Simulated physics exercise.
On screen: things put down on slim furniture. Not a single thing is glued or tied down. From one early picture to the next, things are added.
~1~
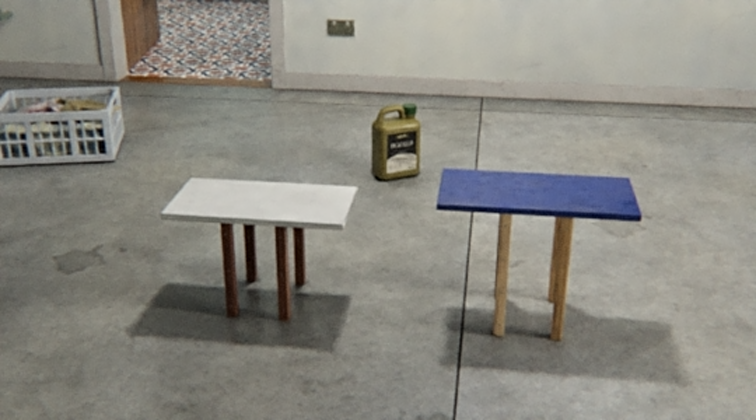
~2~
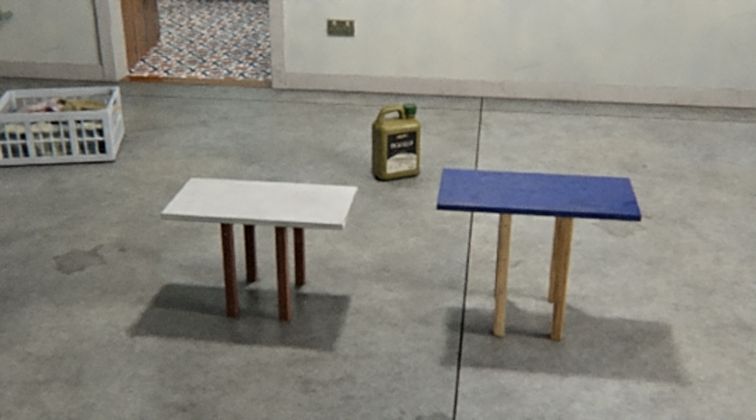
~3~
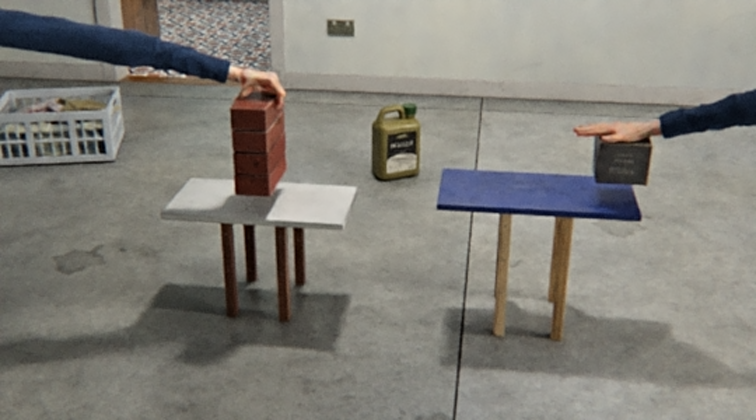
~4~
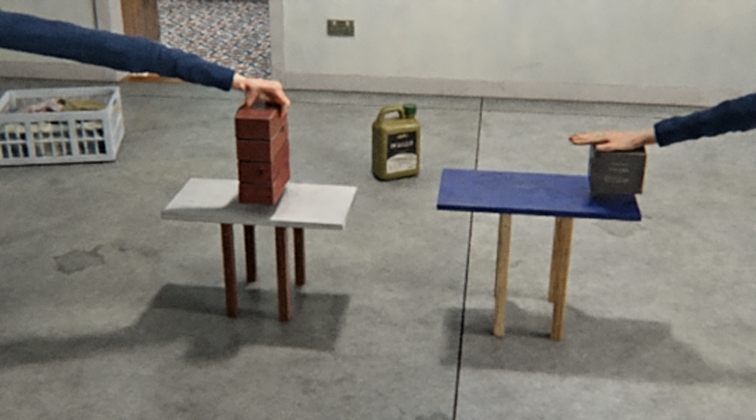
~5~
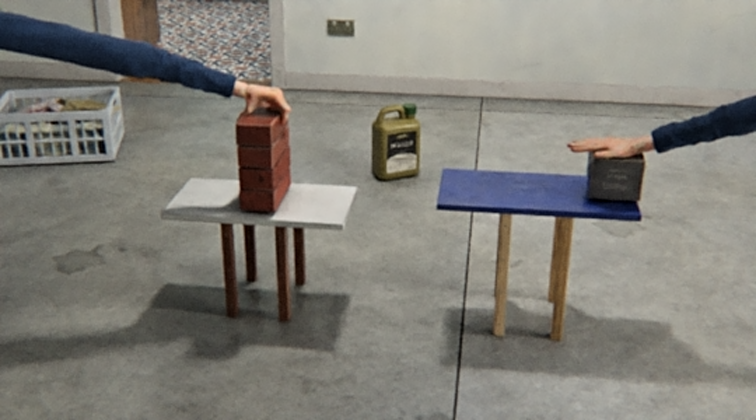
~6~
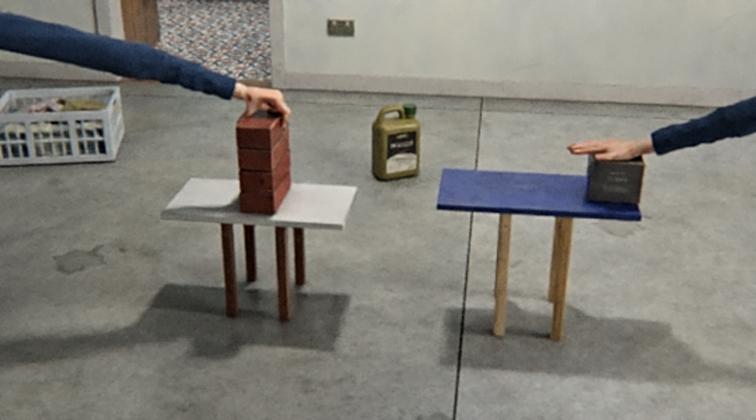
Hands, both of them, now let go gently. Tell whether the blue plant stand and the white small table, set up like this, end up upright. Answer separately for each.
The blue plant stand stays upright, the white small table stays upright.
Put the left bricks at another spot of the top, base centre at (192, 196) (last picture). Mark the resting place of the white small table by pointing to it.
Close to (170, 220).
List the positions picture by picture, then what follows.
The first picture shows blue plant stand (536, 194); white small table (263, 203).
The second picture shows white small table (263, 203).
The third picture shows still on the way; blue plant stand (536, 194); right box (621, 157).
The fourth picture shows still on the way; white small table (263, 203); left bricks (264, 149).
The fifth picture shows still on the way; blue plant stand (536, 194); right box (615, 172).
The sixth picture shows in place, still held; blue plant stand (536, 194); white small table (263, 203); left bricks (265, 158).
Then, 0.38 s past the last view, blue plant stand at rest near (536, 194); white small table at rest near (263, 203).
Finally, the blue plant stand holds firm, near (536, 194); the white small table holds firm, near (263, 203).
